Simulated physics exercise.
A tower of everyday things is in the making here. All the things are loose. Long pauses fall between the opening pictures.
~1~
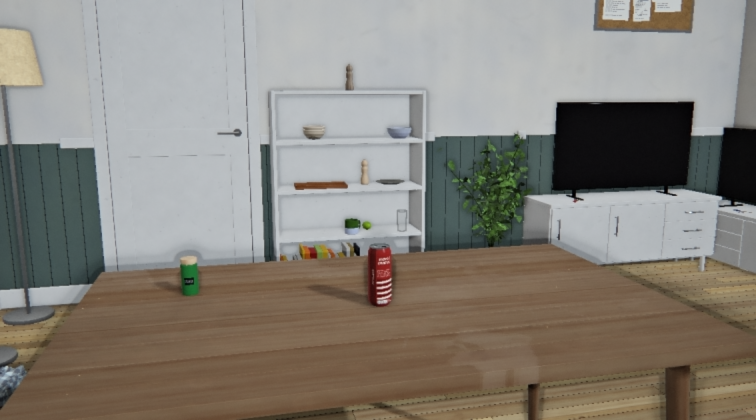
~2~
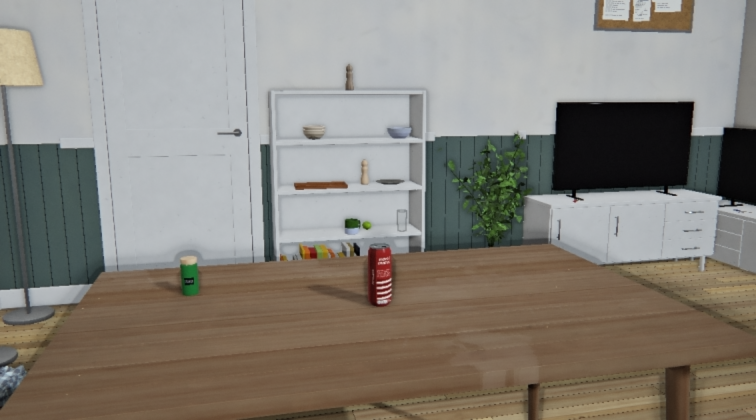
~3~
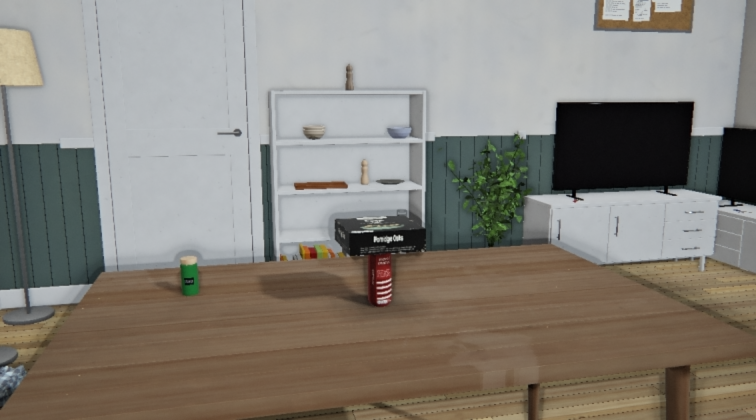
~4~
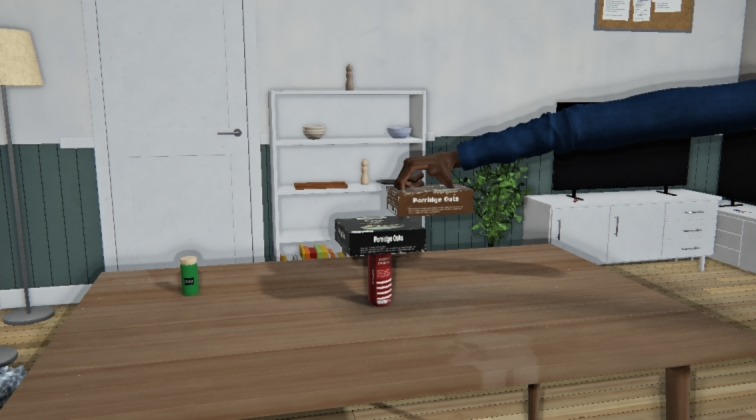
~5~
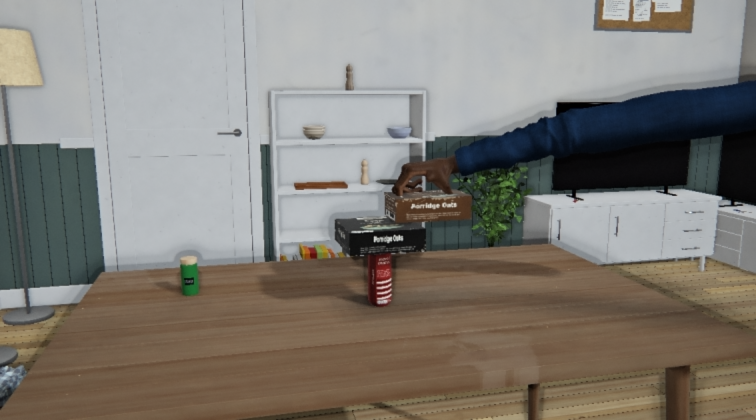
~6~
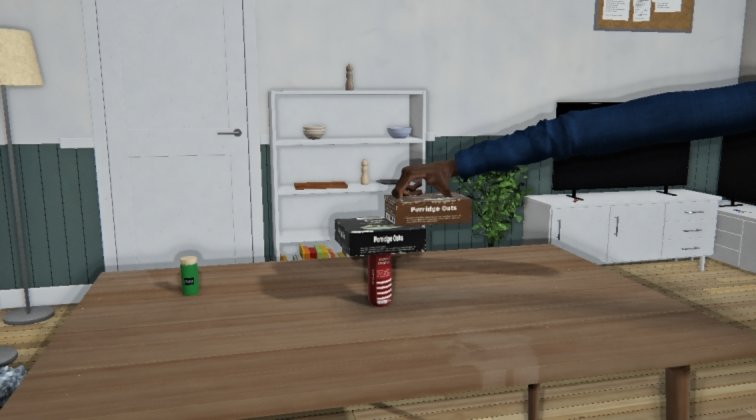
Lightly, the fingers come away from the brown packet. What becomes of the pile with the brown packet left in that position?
The pile topples over.
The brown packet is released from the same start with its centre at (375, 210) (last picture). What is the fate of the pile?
The pile then stays upright.
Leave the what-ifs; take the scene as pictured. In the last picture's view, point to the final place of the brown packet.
Near (445, 300).
Then, 0.40 s after the last picture, brown packet now fallen.
Then, 0.80 s after the last picture, things are still on the move.
At rest, fallen, brown packet; the other 3 in place. Seen from the same camera at the end, brown packet near (445, 300). The pile comes apart.
